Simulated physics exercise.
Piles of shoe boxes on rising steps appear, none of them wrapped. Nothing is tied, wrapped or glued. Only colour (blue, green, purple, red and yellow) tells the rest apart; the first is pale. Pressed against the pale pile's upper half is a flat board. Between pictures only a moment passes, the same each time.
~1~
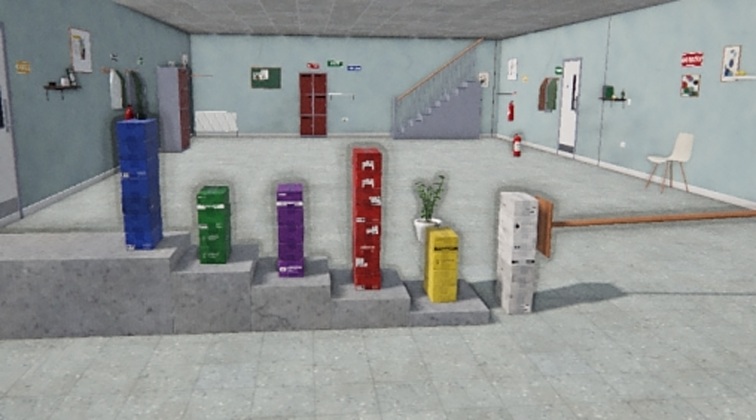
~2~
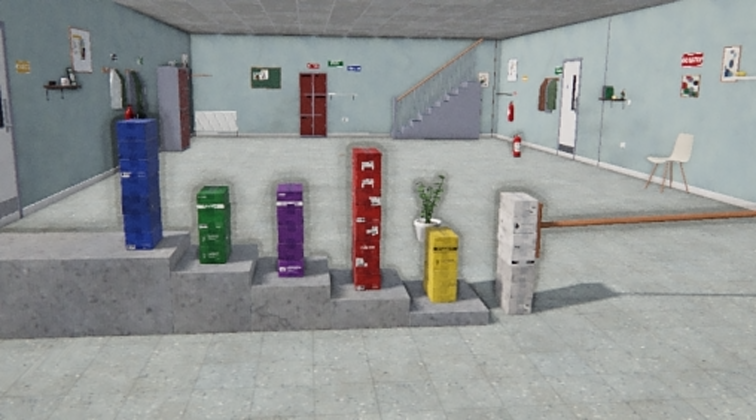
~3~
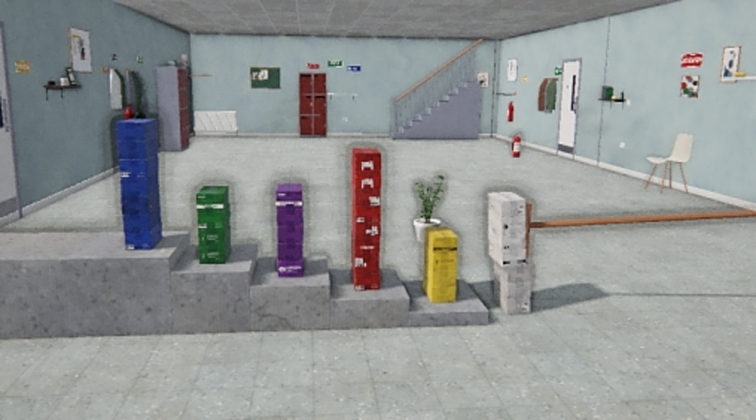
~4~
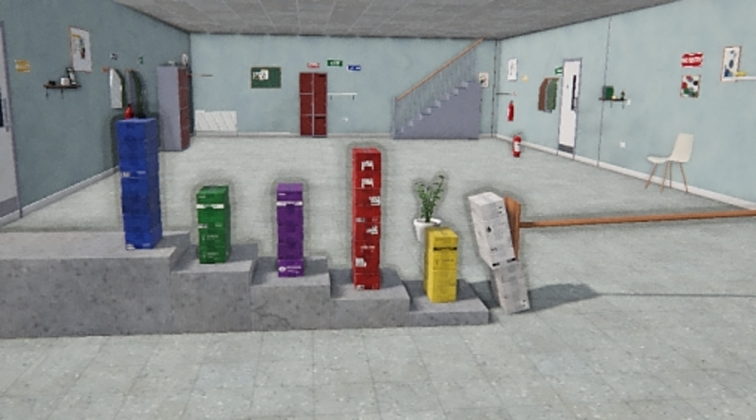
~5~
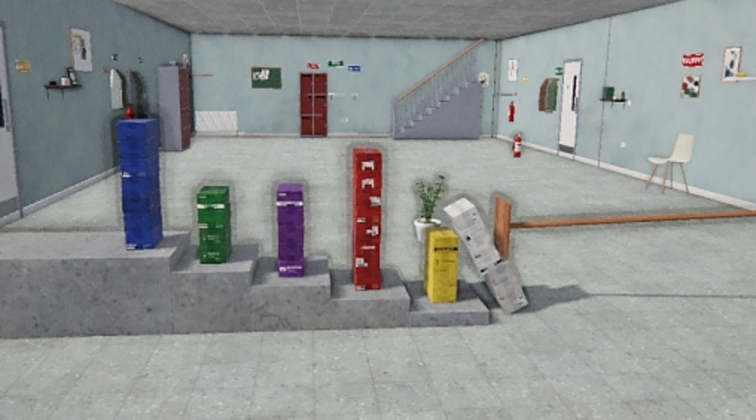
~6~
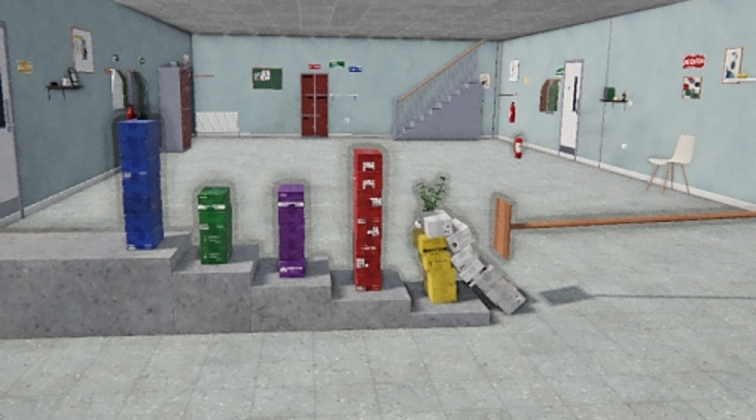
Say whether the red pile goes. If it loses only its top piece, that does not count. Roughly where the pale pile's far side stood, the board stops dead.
The pile mostly remains.
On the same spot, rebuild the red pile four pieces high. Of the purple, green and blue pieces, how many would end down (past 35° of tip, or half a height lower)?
For purple the count is 0, for green it is 0, and for blue it is 0.
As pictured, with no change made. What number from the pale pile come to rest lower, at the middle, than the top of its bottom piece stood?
Total: 1.
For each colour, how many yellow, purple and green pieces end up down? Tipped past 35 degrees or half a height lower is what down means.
Count per pile - yellow: 4; purple: 0; green: 0.
Just after the last frame, 7 of the pale pile down; none of the 8 red boxes down (0 of 28 in all colours); top red box unmoved; top yellow box tilted a little.
A moment on, 7 of the pale pile down; none of the 8 red boxes down (4 of 28 in all colours); top red box unmoved; top yellow box tilted well over, half its height lower.
When it is over, 7 of the pale pile down; none of the 8 red boxes down (4 of 28 in all colours); top red box tilted barely; top yellow box tilted well over, about its own height lower. In pixels of the last frame, middles, top red box near (358, 160), top yellow box near (388, 258).
